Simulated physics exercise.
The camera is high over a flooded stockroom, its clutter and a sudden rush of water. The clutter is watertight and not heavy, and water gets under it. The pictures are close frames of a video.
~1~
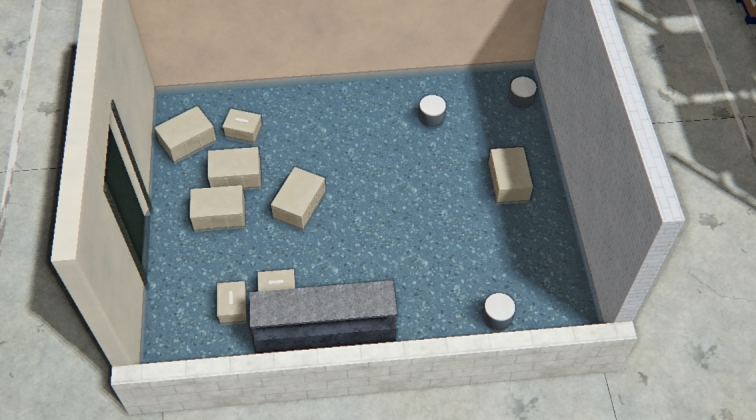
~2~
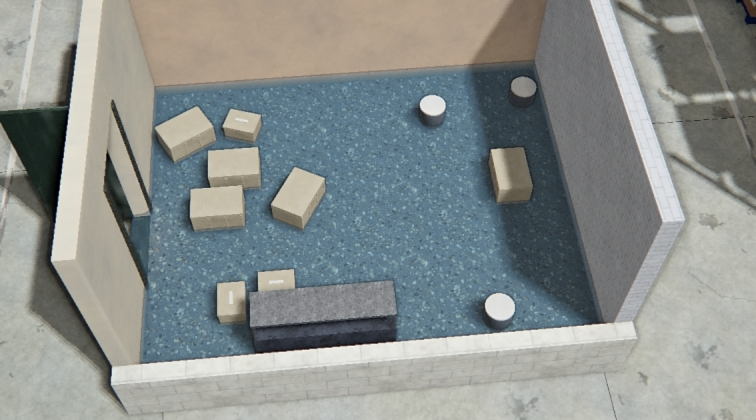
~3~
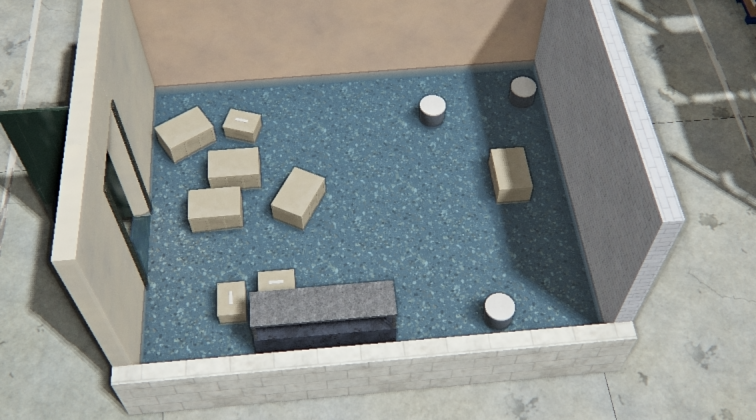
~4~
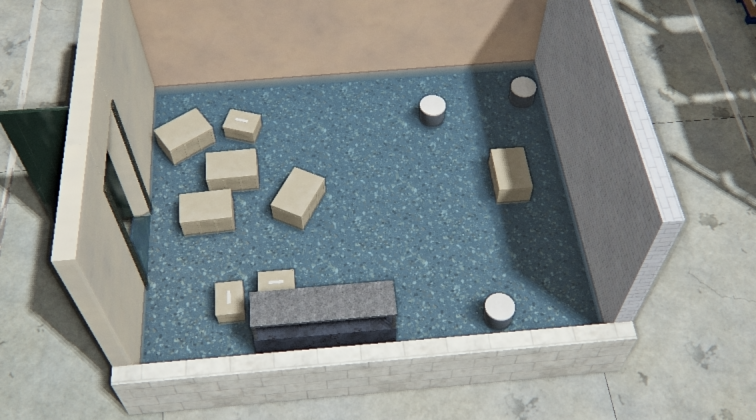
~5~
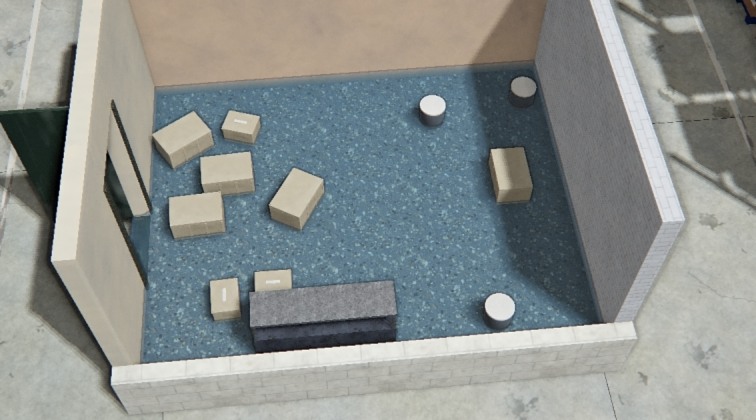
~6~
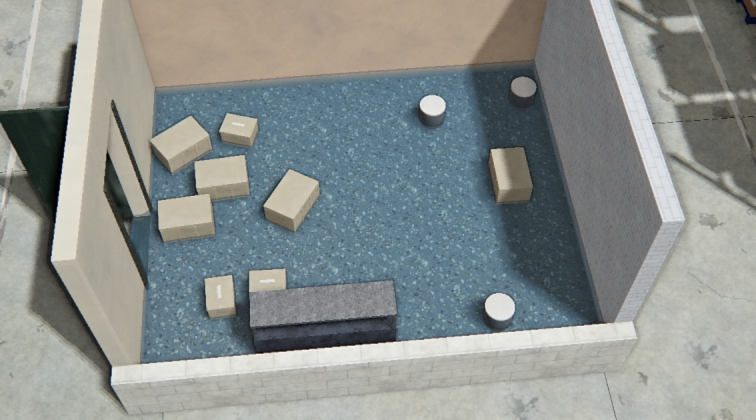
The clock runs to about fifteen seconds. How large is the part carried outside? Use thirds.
It is between one and two thirds.
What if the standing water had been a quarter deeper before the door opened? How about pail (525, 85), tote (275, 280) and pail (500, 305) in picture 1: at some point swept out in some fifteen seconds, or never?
In turn: No, out, still in.
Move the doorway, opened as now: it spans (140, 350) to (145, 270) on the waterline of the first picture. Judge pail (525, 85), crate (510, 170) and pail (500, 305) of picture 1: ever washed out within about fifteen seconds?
In turn: Inside, stays, no.
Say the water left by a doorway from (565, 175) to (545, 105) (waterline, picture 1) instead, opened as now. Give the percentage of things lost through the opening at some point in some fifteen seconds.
Some 30 per cent.
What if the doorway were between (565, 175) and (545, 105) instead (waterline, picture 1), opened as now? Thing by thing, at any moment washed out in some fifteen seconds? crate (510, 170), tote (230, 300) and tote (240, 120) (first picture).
One after the other: Carried outside, still in, no.
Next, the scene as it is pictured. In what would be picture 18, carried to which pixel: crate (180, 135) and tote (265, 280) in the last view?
Around (170, 194) and (184, 285).
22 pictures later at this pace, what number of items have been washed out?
It comes to 5.
A moment on, 0 of 11 are out; 11 afloat.
Next, 2 of 11 are out; 9 afloat.
Later, 5 of 11 are out; 6 afloat.
In the end, 7 of 11 are out; 4 afloat.
